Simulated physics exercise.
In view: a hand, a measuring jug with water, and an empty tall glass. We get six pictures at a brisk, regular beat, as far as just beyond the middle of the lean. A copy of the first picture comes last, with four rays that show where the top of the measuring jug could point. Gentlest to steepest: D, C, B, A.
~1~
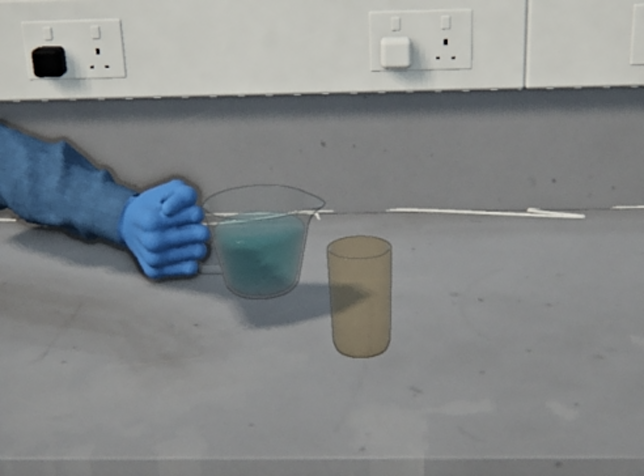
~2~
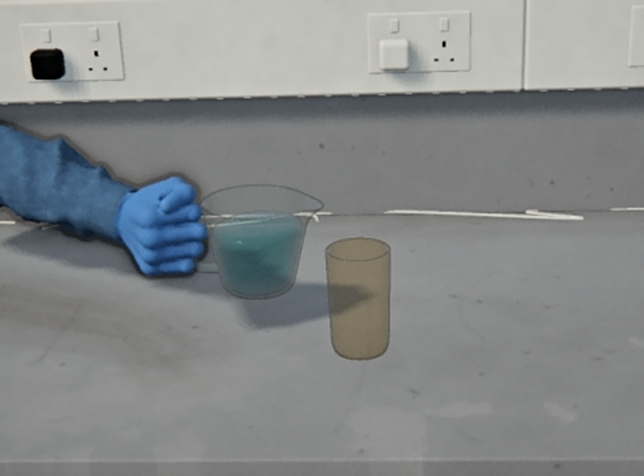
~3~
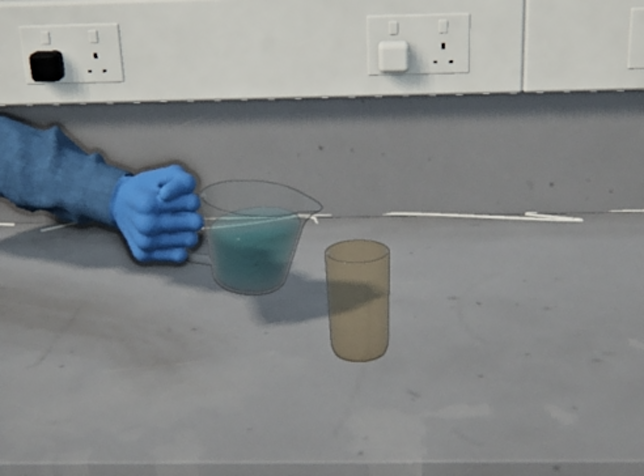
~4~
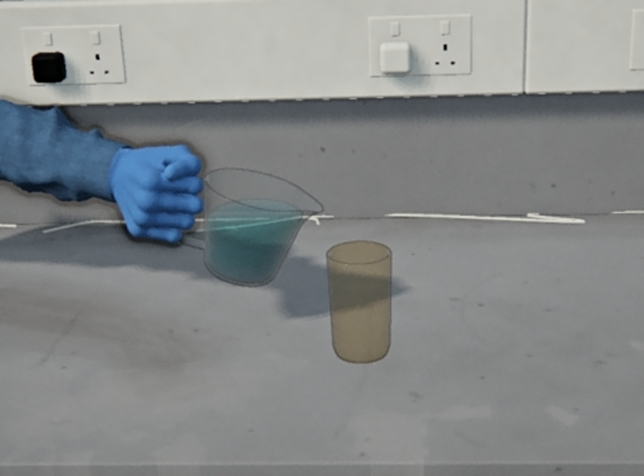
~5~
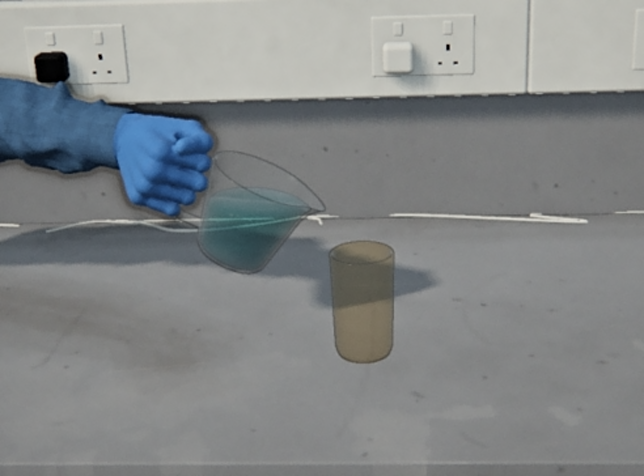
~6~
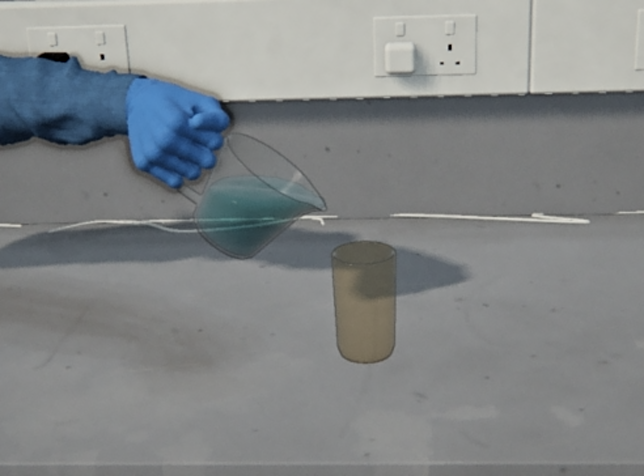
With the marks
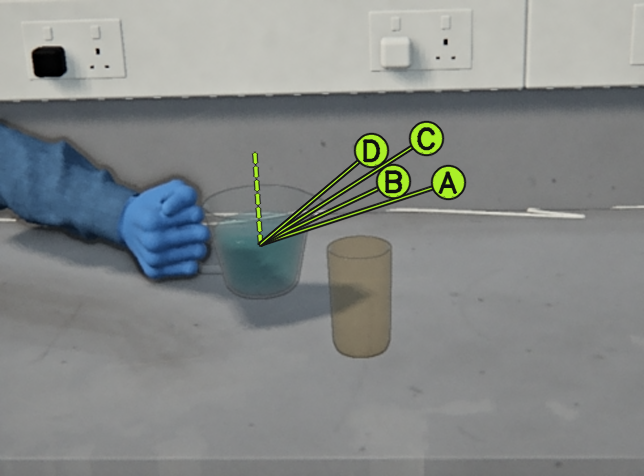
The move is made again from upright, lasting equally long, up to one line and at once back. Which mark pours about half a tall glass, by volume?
I would pick tilt D.
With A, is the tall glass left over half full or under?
Over.
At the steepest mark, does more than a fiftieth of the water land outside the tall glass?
Yes.
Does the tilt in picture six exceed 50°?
No.
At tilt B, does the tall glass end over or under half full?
Over.
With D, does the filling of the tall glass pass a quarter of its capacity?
Yes.
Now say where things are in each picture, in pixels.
Upright, lip at (324, 204); rim of the tall glass round (359, 247); nothing has left yet, in the first picture.
Upright, lip at (322, 206); nothing has left yet, in the second picture.
Tipped about 8°, lip at (321, 208); nothing has left yet, in the third picture.
Tipped about 16°, lip at (322, 209); nothing has left yet, in the fourth picture.
Tipped about 27°, lip at (324, 208); nothing has left yet, in the fifth picture.
Tipped about 38°, lip at (326, 208); nothing has left yet, in the sixth picture.
On the marked copy, A at (432, 187); B at (377, 188); C at (411, 147); D at (358, 161).
Choosing A, the tall glass ends with about 86 % of what it can hold; 13 % of the water is spilt.
Choosing B, the tall glass ends with about 85 % of what it can hold.
Choosing C, the tall glass ends with about 66 % of what it can hold.
Choosing D, the tall glass ends with about 47 % of what it can hold.
